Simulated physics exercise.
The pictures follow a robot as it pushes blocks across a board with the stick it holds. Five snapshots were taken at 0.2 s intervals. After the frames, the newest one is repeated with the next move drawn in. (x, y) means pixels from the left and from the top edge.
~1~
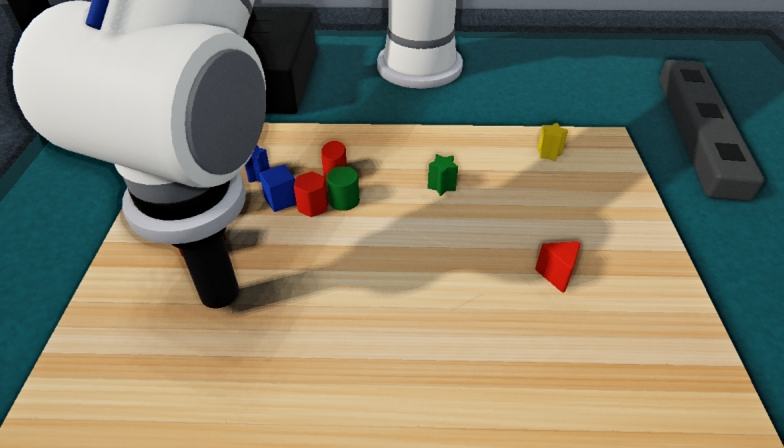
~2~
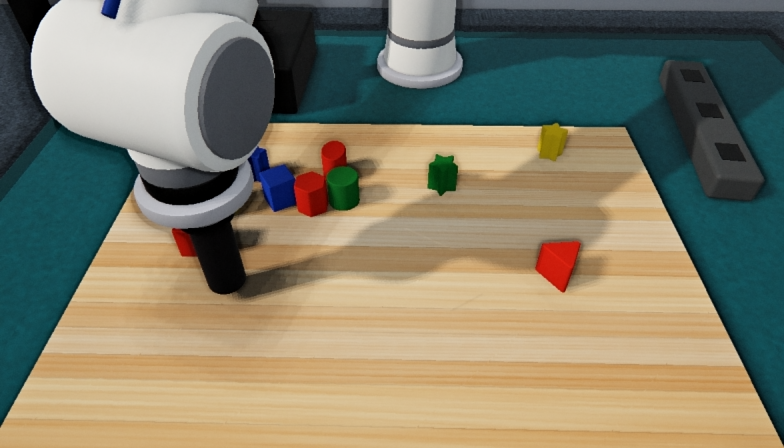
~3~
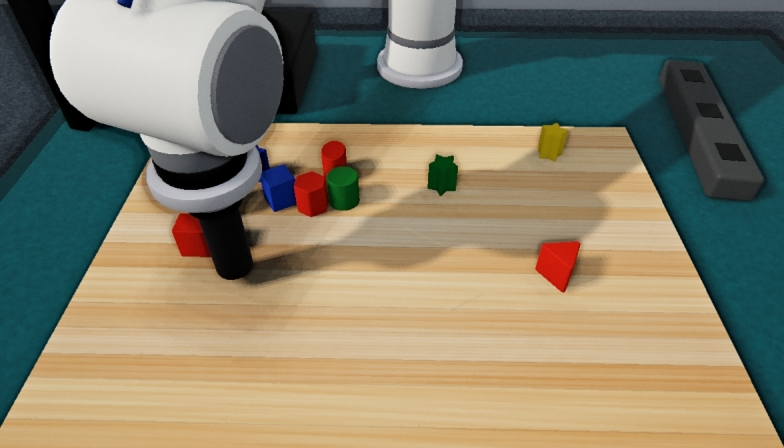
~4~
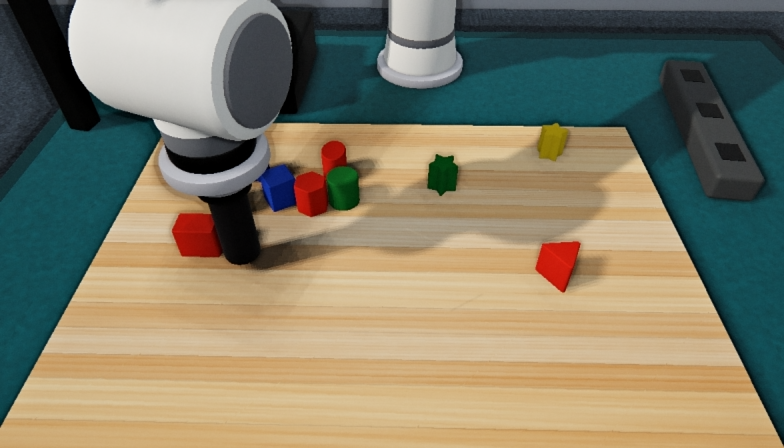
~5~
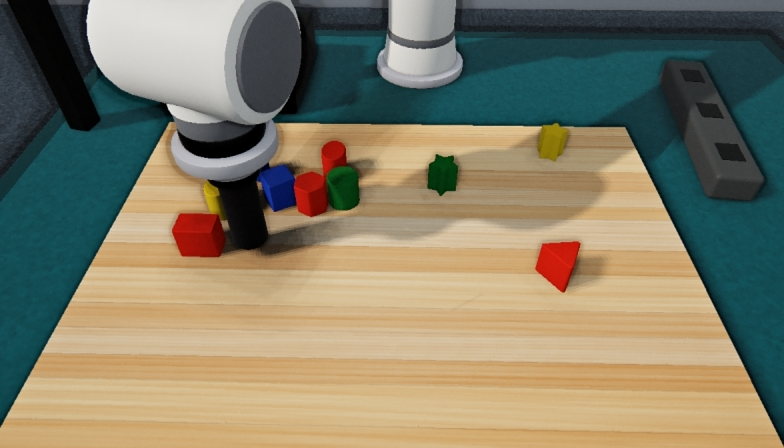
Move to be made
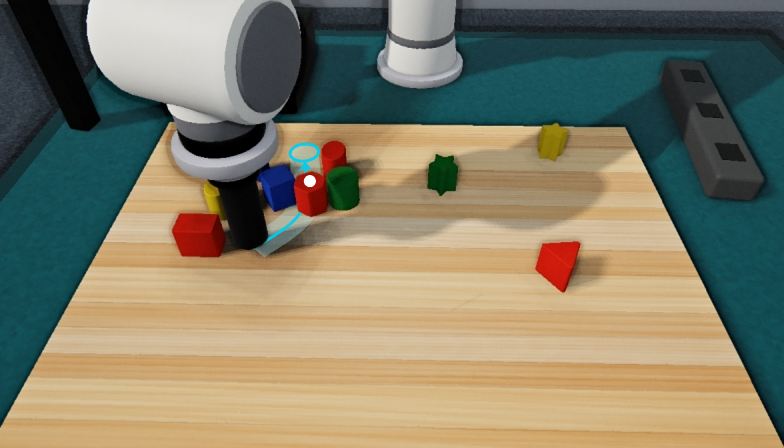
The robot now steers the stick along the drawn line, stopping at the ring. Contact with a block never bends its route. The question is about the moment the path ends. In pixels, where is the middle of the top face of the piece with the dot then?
I'd place it at (334, 157), taking the centre of its top.
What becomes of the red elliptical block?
The block moves away from its spot.
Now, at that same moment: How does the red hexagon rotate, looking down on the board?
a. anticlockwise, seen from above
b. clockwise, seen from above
The one that fits is b, clockwise, seen from above.
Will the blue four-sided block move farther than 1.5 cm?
The answer is yes.
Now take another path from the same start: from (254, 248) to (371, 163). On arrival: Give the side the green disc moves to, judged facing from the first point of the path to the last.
The answer is right: Facing from the path's start to its end, that's where the green disc shifts.
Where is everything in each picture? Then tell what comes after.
The first frame shows stick tip at (220, 294); block tops, blue four-sided block at (277, 175); red hexagon at (310, 181); red elliptical block at (333, 150); green disc at (342, 175).
The second frame shows stick at (227, 280); blocks unchanged.
The third frame shows stick at (235, 267); blocks unchanged.
The fourth frame shows stick at (243, 252); blocks unchanged.
The fifth frame shows stick at (251, 238); blue four-sided block at (277, 175); red hexagon at (310, 181); red elliptical block at (333, 150); green disc at (342, 175).
Path on the board, from (254, 248) by way of (296, 218) and (306, 183) to (304, 152); the dot is on the red hexagon.
What follows on the original path. One third of the way, stick at (295, 207); red hexagon at (315, 176); green disc at (346, 174).
Two thirds of the way, stick at (305, 172); blue four-sided block at (272, 165), turned 65° anticlockwise; red hexagon at (334, 157), turned 60° clockwise; red elliptical block at (345, 141), turned 50° anticlockwise; green disc at (354, 172).
At the end, stick at (303, 142); blue four-sided block at (272, 165), turned 65° anticlockwise; red hexagon at (334, 157), turned 60° clockwise; red elliptical block at (345, 141), turned 50° anticlockwise; green disc at (354, 172).
